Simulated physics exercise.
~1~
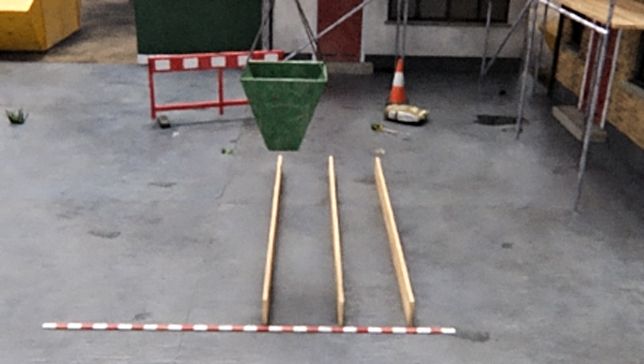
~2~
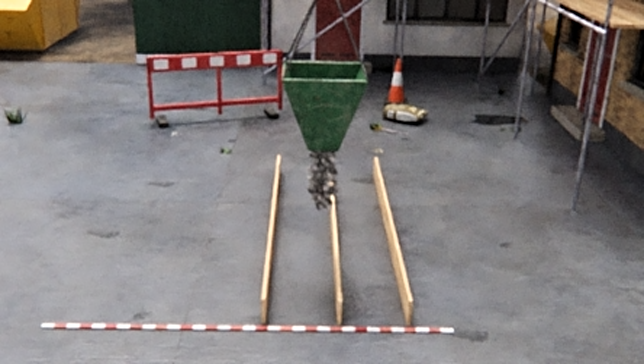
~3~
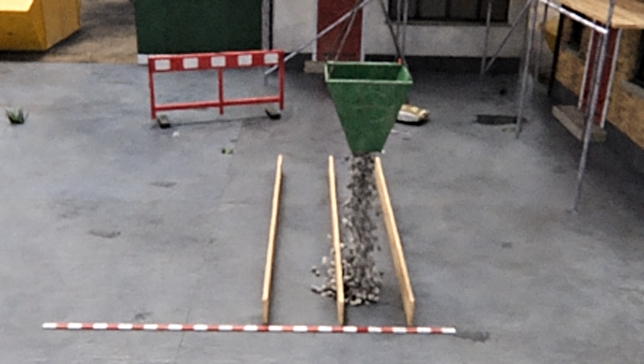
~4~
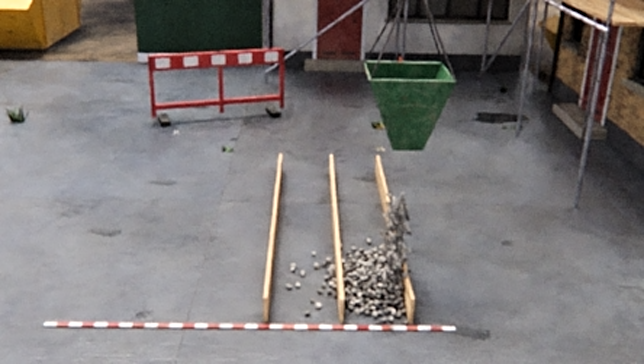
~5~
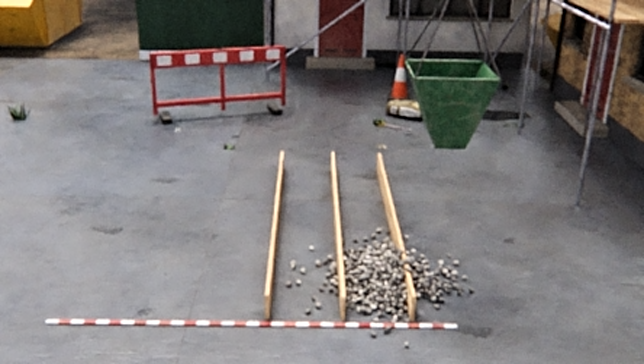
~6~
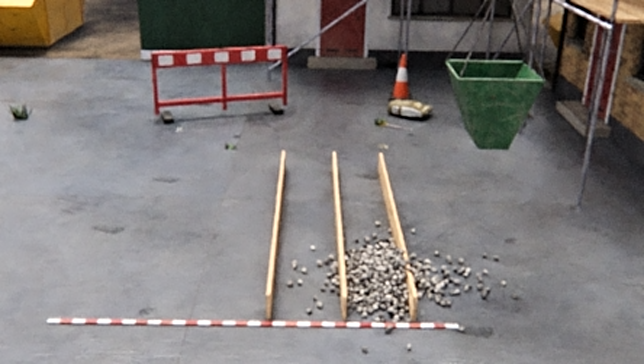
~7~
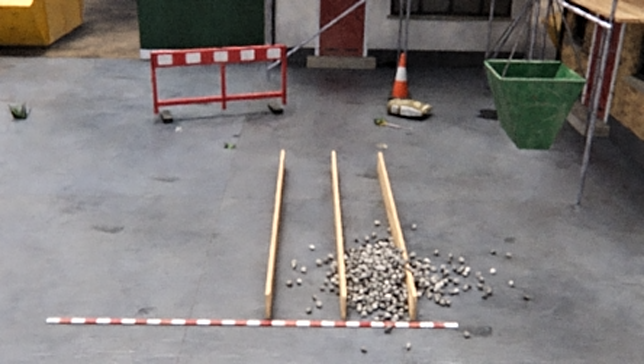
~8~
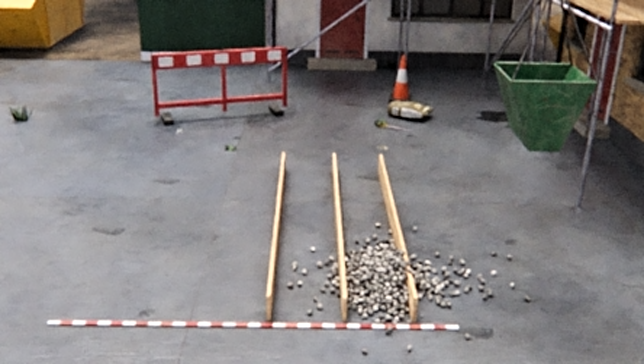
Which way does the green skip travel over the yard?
It travels to the right, passing over the planks and on beyond them.
